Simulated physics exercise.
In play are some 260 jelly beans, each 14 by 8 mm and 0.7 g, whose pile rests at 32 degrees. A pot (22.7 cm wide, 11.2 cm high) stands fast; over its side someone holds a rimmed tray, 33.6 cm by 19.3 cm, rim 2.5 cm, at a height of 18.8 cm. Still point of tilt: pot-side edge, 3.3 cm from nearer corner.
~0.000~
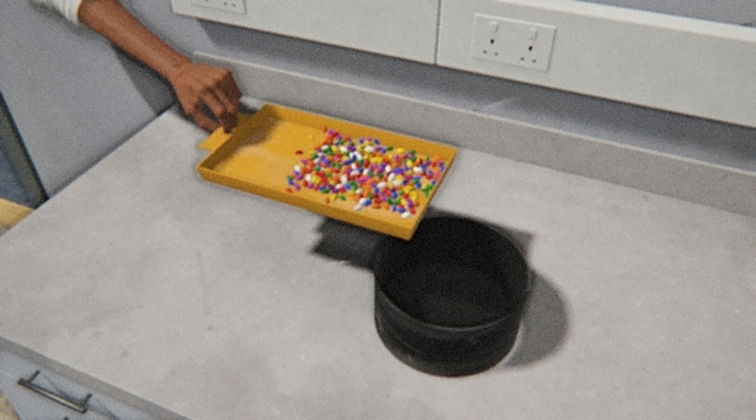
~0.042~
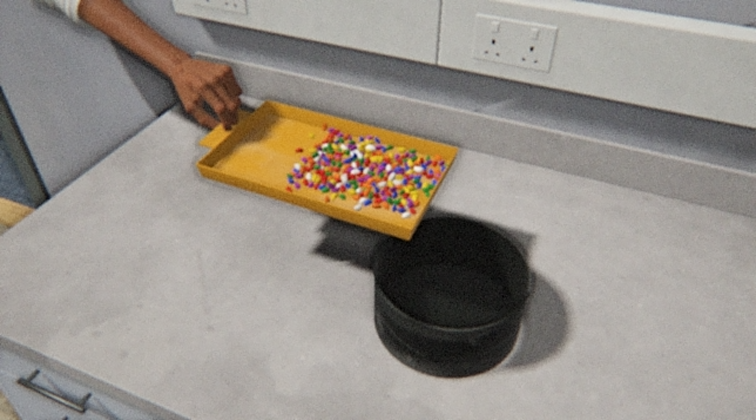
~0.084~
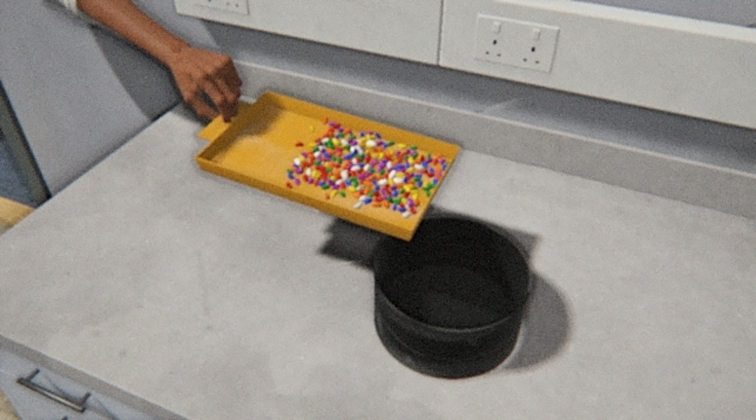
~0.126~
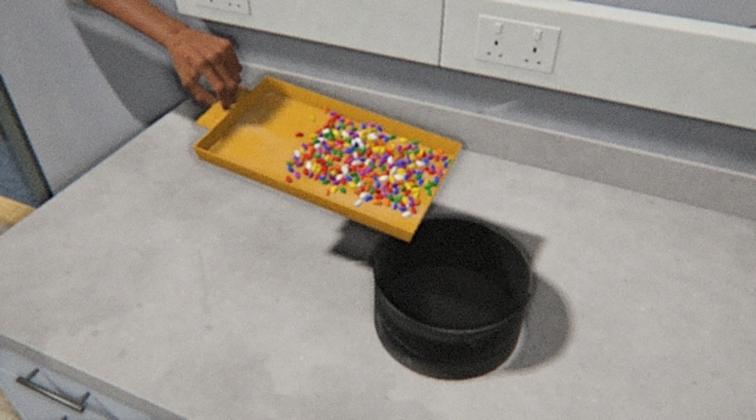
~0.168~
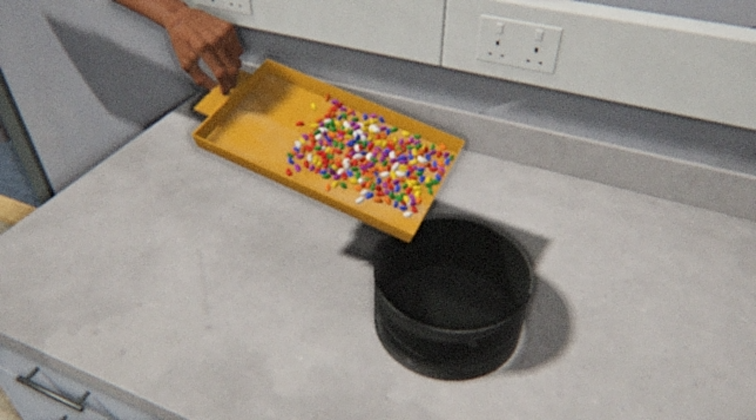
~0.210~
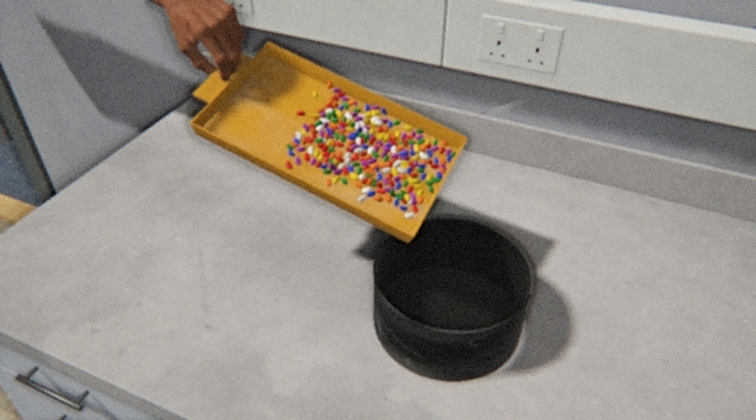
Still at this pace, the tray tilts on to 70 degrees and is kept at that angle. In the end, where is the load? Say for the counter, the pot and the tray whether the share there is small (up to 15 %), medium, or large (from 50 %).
Counter: Small. Pot: Large. Left on the tray: Medium.
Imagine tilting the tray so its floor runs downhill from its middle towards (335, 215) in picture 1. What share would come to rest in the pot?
About 40 per cent.
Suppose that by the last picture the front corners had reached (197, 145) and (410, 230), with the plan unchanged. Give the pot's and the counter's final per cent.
Pot 65 % / counter 5 %.
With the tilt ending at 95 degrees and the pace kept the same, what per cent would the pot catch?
That would give about 95 per cent.
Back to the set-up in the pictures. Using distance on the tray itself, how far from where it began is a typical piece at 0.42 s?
3 cm.
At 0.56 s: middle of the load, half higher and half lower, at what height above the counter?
Some 26 cm above the counter.
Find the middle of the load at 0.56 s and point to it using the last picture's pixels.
The middle of the load should be at about (410, 186) by then.
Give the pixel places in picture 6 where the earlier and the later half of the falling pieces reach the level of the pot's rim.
First near (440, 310), later near (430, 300).
After 0.42 s, tilt 46 degrees; the tray holds 100 %, the pot 0 %.
Then, at 0.56 s, tilt 63 degrees; the tray holds 100 %, the pot 0 %.
Then, at 0.82 s, tilt 70 degrees; the tray holds 45 %, the pot 40 %.
At rest (2.2 s), counter 0 %, pot 70 %, tray 25 %.
